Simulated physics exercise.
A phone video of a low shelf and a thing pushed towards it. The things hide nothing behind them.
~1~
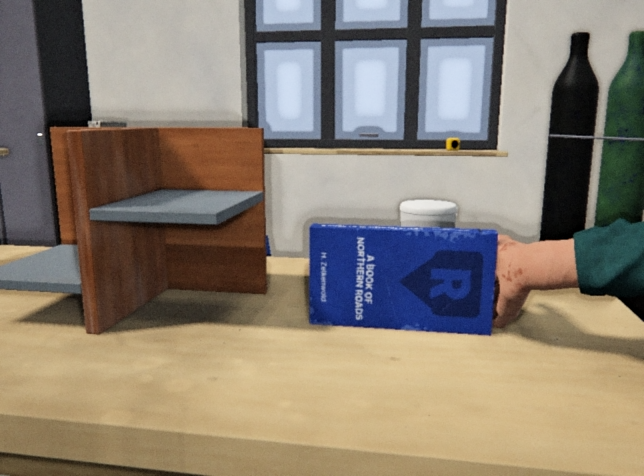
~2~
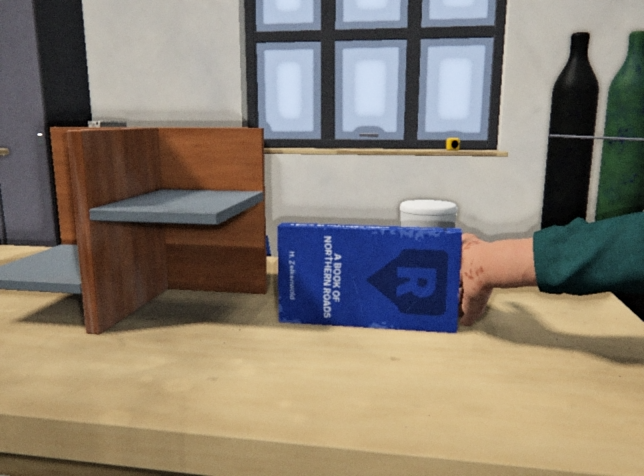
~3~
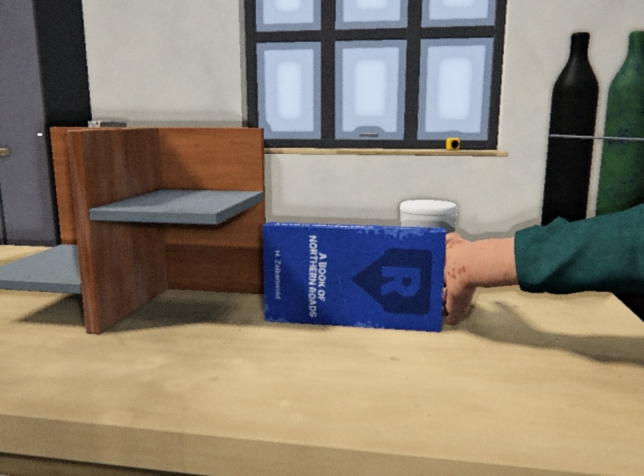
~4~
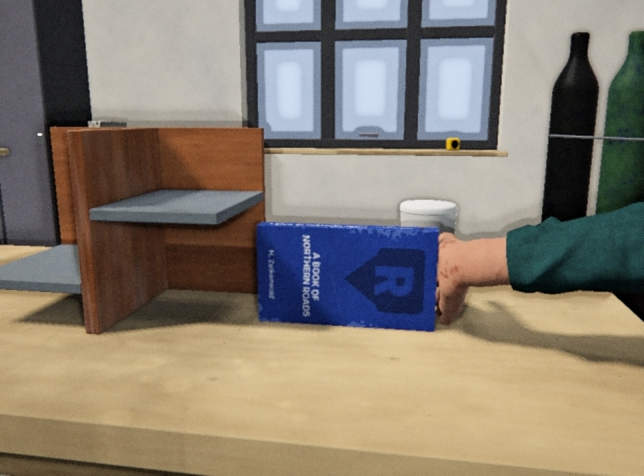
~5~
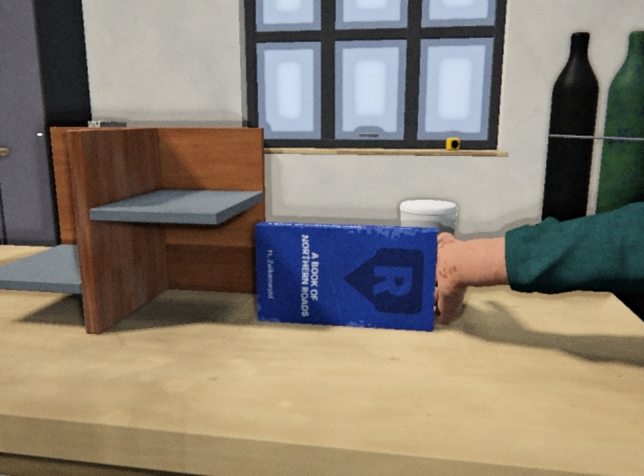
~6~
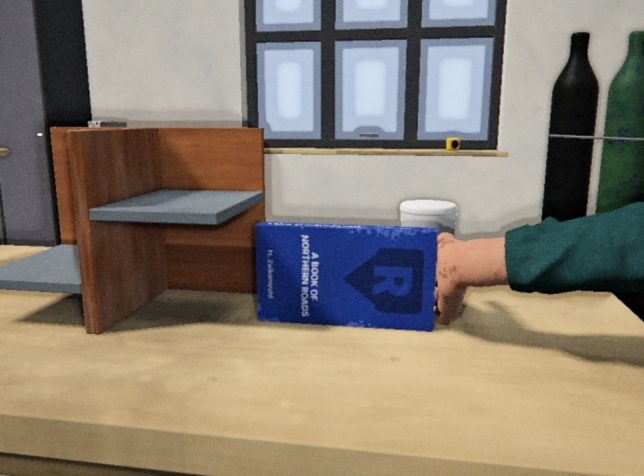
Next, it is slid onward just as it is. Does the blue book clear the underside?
The blue book goes under.
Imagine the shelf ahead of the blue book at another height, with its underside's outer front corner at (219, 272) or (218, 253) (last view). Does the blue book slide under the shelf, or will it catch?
First try: It bumps the shelf. Second try: It bumps the shelf.
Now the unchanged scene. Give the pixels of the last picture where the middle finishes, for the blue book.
Its centre ends up near (219, 270).
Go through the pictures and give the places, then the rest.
Hand sliding it forward; blue book (399, 279); shelf (127, 221), in the first picture.
Hand sliding it forward; blue book (367, 277); shelf (127, 221), in the second picture.
Hand sliding it forward; blue book (352, 276); shelf (127, 221), in the third picture.
Hand sliding it forward; blue book (346, 276); shelf (127, 221), in the fourth picture.
Hand sliding it forward; blue book (345, 276); shelf (127, 221), in the fifth picture.
Hand sliding it forward; blue book (344, 276); shelf (127, 221), in the sixth picture.
Then, 0.48 s past the last view, blue book sliding up to the opening near (292, 273).
Finally, the blue book clears the shelf, near (219, 270).
